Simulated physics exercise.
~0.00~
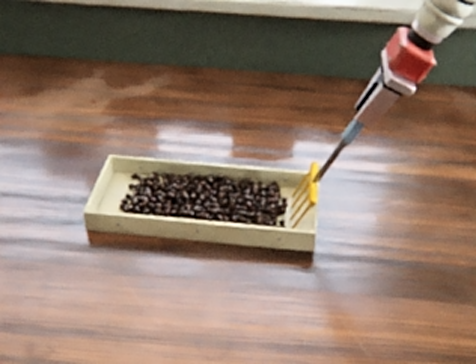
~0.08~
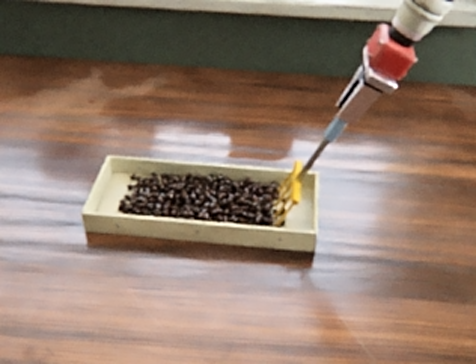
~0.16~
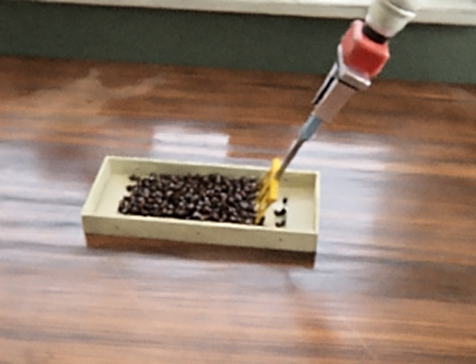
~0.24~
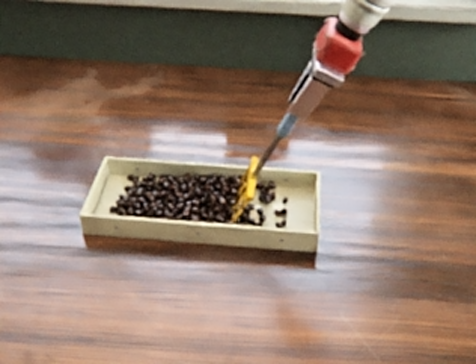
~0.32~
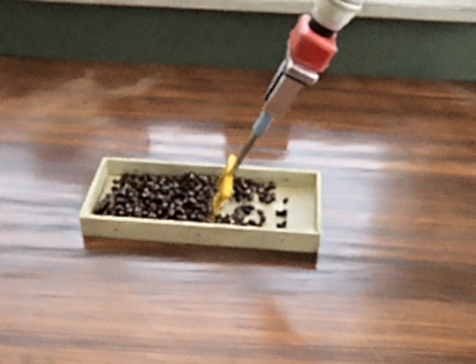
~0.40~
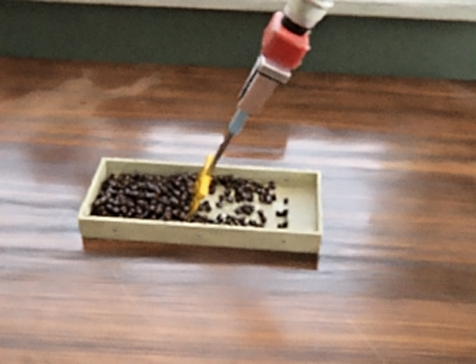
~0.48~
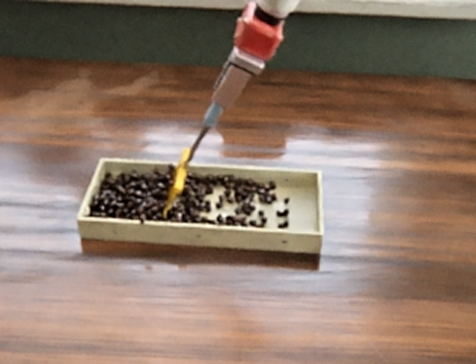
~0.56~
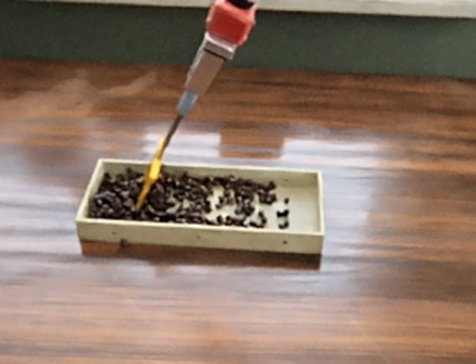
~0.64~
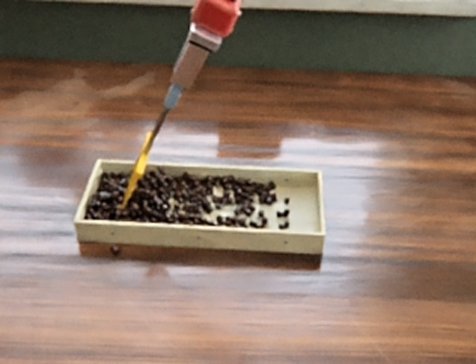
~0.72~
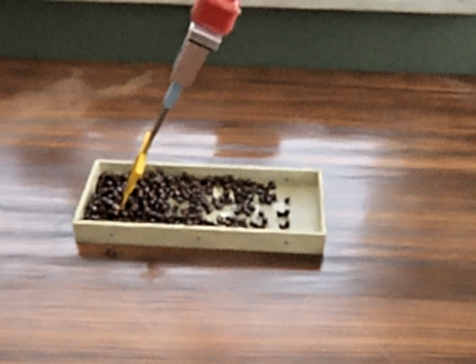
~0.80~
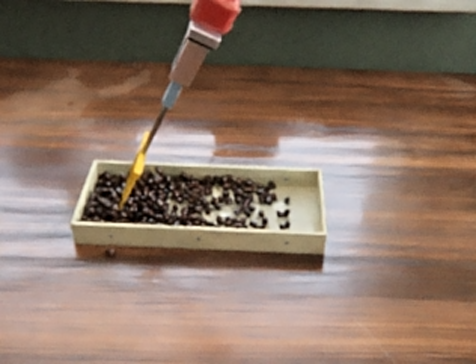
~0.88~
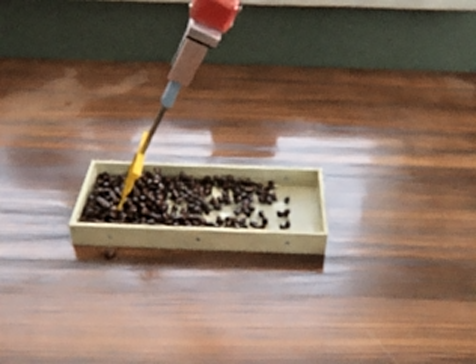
To begin with, a robot arm holds a yellow rake-like comb at the right end of a shallow, cream tray of dark dried beans on a glossy wooden table. The comb sweeps left through the beans, leaving a thin, scattered trail behind it. As it goes on, the beans crowd toward the left end, while the right end stays mostly bare. Near the left end, a bean appears outside the tray by its front edge. The comb then stops and stays among the beans, with nearly all of them still inside the tray.
